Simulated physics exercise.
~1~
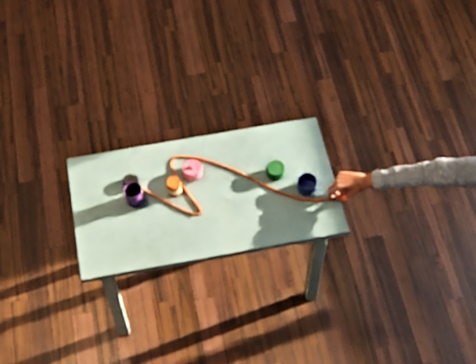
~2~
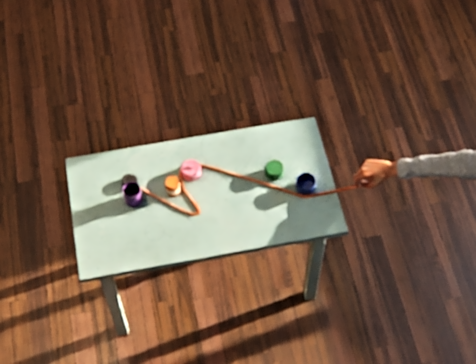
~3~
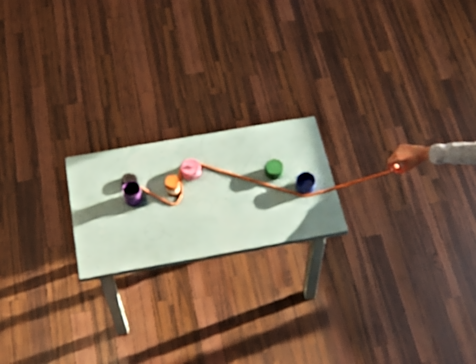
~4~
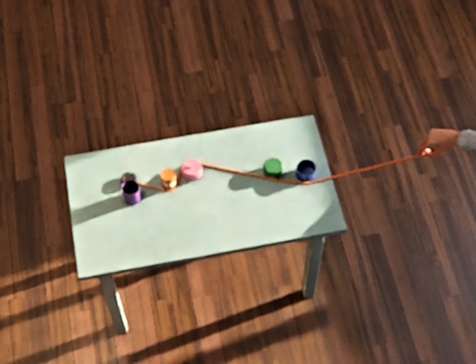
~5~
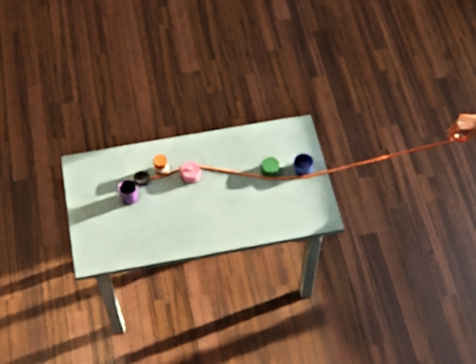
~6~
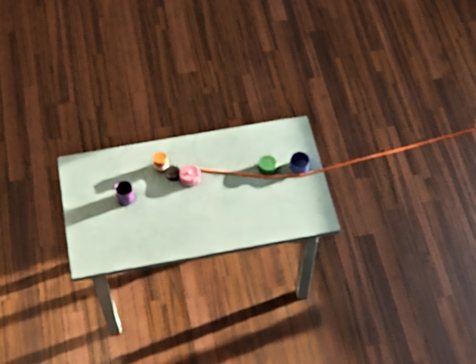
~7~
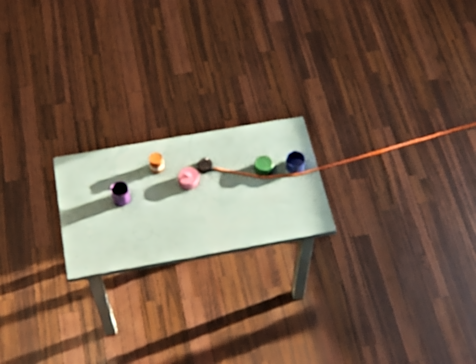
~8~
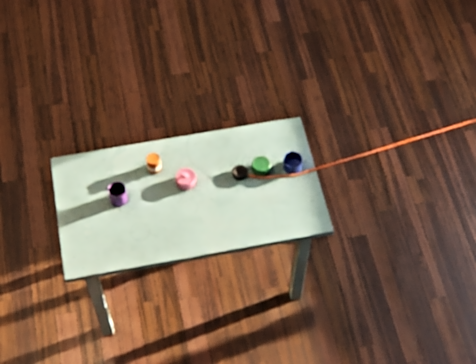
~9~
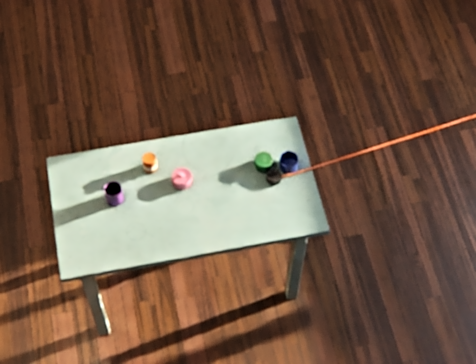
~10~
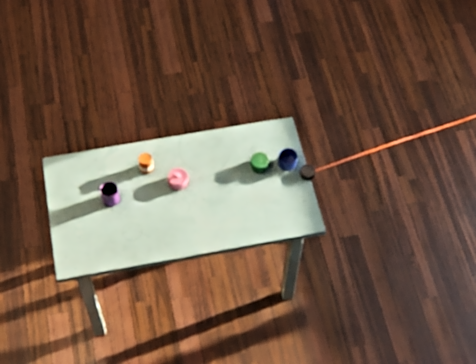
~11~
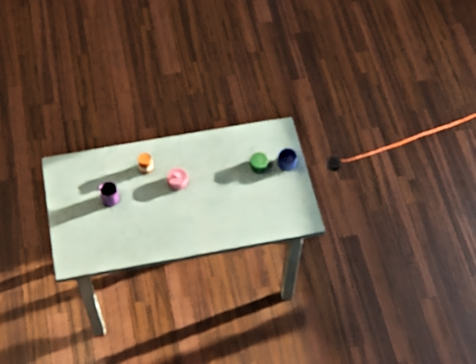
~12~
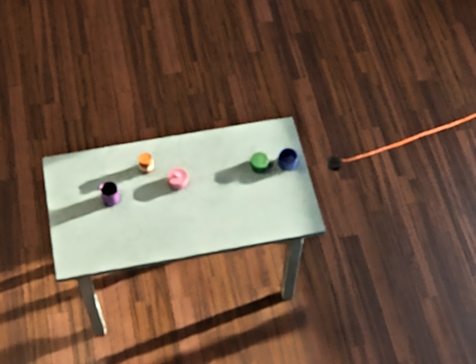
The clip opens on a pale green table where a hand at the right holds an orange lead that winds among five small containers to a small black object. The hand pulls rightward and slightly upward, drawing the slack tight, shifting the orange tin and nudging the blue cup toward the far edge. As the hand leaves view, the black object slides right and passes the pink pot, which shifts slightly toward the near edge. It then brushes by the green tub, moving it a little, and passes the blue cup. Finally it leaves the table's right edge and stops beyond it, still on the lead, with all five containers upright on the table.
